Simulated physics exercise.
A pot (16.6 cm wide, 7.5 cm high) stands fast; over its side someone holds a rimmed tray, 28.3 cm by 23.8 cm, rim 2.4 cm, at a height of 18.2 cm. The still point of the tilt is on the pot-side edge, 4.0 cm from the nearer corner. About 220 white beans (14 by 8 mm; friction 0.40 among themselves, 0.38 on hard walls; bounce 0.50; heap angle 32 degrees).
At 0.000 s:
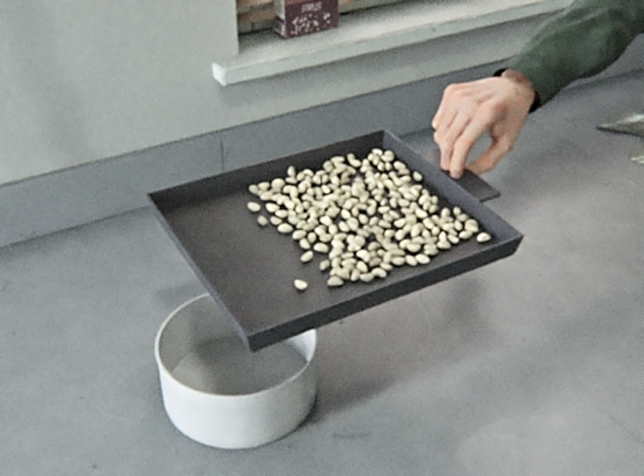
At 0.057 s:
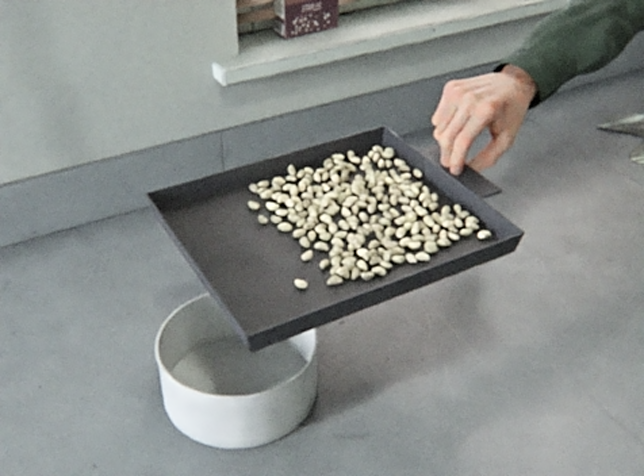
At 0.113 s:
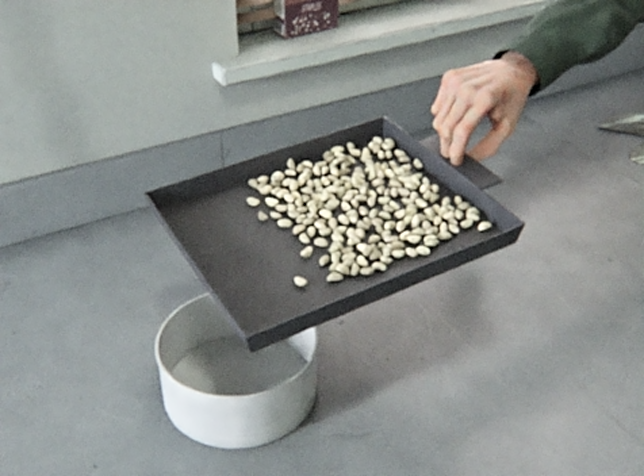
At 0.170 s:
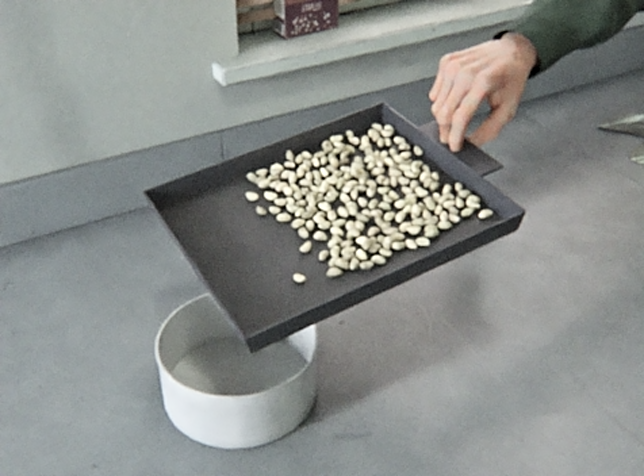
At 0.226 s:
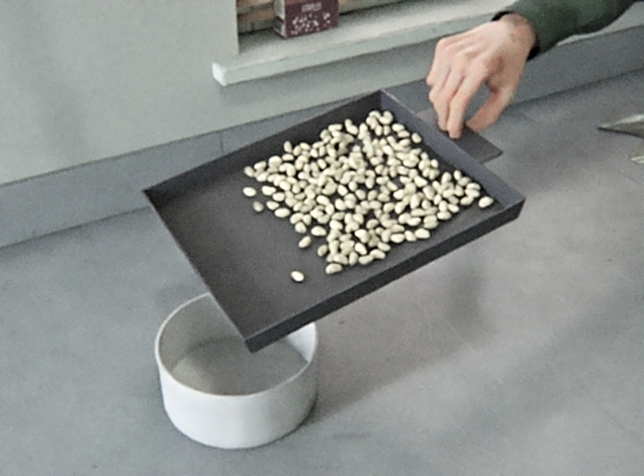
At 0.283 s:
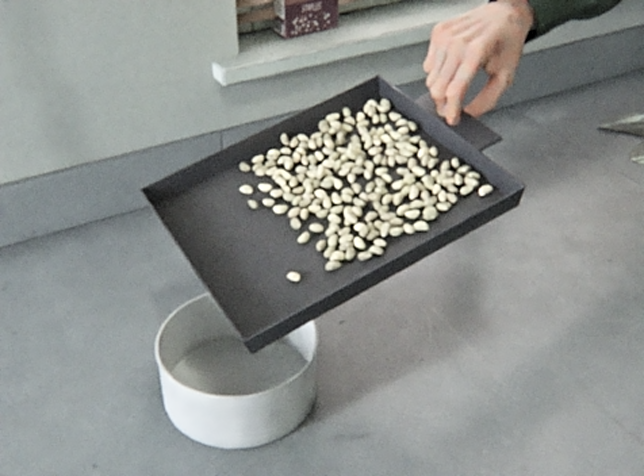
At the start, a hand holds a dark rimmed tray of pale beans nearly level, with its near left edge above a white pot on a grey surface. The hand then raises the far side, tilting the tray gradually toward the pot, while the beans stay spread on it, shifting barely, if at all.
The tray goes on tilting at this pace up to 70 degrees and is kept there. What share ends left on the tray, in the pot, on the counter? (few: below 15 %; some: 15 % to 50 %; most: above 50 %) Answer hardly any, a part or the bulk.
Left on the tray: The bulk; in the pot: Hardly any; on the counter: A part.
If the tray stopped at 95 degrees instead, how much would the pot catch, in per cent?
Then about 0 per cent.
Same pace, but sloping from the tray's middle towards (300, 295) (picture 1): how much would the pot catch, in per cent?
About 0 per cent.
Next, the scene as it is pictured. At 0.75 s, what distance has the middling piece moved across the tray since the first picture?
Some 11 cm.
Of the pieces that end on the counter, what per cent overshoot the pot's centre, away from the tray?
Some 90 per cent.
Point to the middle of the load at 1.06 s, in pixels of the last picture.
Near (208, 287).
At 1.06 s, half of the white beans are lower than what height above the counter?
About 20 cm.
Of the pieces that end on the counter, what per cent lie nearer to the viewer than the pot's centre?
Some 90 per cent.
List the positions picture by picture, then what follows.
Tray tilt 0 degrees, front corners at (250, 330) and (517, 234); middle of the pieces at (355, 212); pot at (237, 338), in the first picture.
Tray tilt 1 degrees, front corners at (250, 331) and (518, 231); middle of the pieces at (355, 210), in the second picture.
Tray tilt 3 degrees, front corners at (249, 332) and (518, 222), lowest corner left front; middle of the pieces at (355, 203), in the third picture.
Tray tilt 6 degrees, front corners at (248, 333) and (519, 210), lowest corner left front; middle of the pieces at (354, 194), in the fourth picture.
Tray tilt 10 degrees, front corners at (247, 334) and (519, 198), lowest corner left front; middle of the pieces at (353, 186), in the fifth picture.
Tray tilt 13 degrees, front corners at (245, 336) and (518, 186), lowest corner left front; middle of the pieces at (352, 177); pot at (237, 338). The tray's pace is about 60 degrees a second, in the sixth picture.
After 0.75 s, tilt 40 degrees; the tray holds 100 %, the pot 0 %.
After 1.06 s, tilt 59 degrees; the tray holds 85 %, the pot 0 %.
Then, at 1.47 s, tilt 70 degrees; the tray holds 75 %, the pot 0 %.
In the end, at 3.0 s, tray 65 %, pot 0 %, counter 35 %.
